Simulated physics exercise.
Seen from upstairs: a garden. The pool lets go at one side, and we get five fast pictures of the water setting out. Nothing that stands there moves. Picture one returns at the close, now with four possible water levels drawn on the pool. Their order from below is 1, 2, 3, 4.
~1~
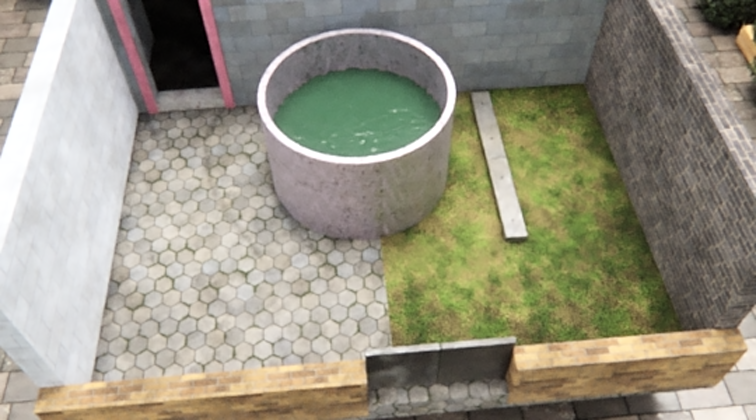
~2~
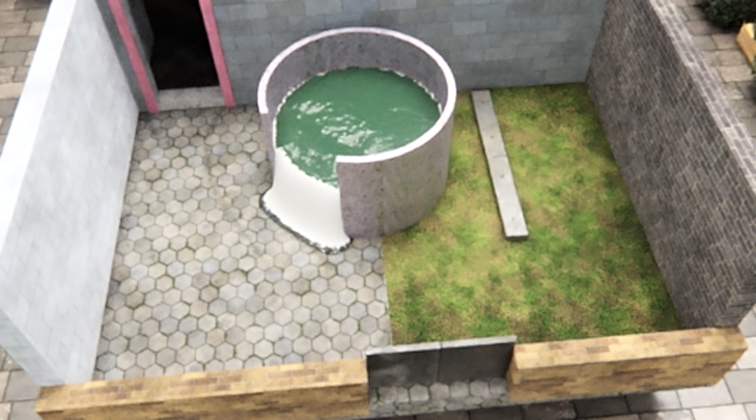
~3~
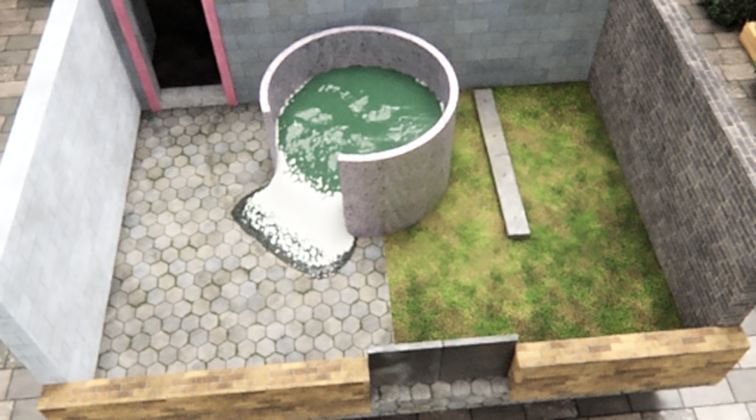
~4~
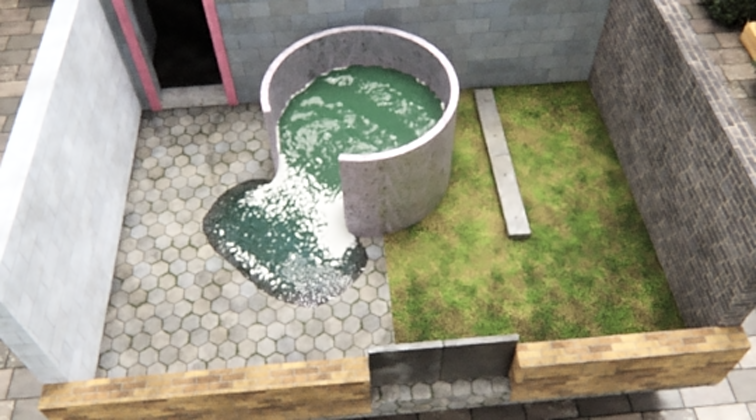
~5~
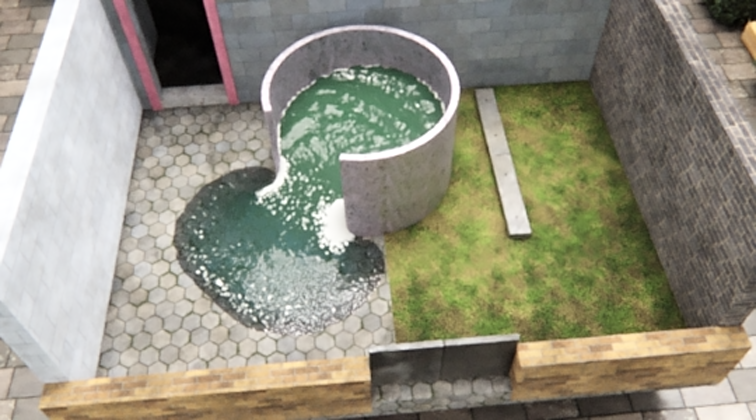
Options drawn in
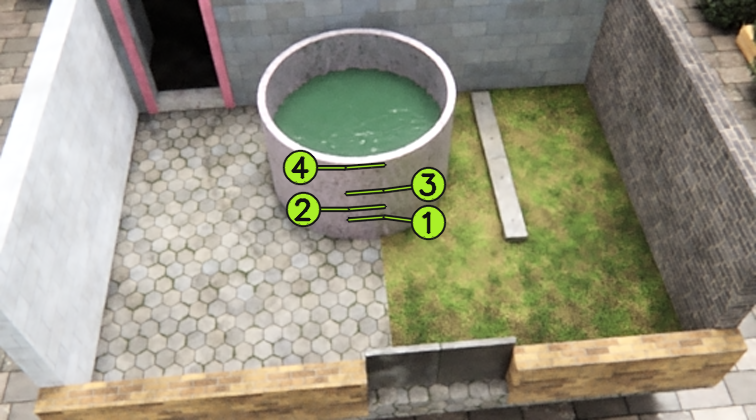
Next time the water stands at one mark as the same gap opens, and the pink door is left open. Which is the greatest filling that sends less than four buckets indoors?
The answer is mark 2.
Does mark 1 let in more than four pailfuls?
No, not at all.
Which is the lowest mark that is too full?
The answer is 3.
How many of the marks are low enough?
Two of them.
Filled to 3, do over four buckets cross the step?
Yes, it does.
On the marked copy, 1 at (366, 218); 2 at (366, 207); 3 at (365, 192); 4 at (364, 166); from the bottom up 1, 2, 3, 4.
Choosing 1, nothing gets over.
Choosing 2, a bucket or two gets in.
Choosing 3, about 10 bucketfuls get in.
Choosing 4, dozens of bucketfuls pour in.
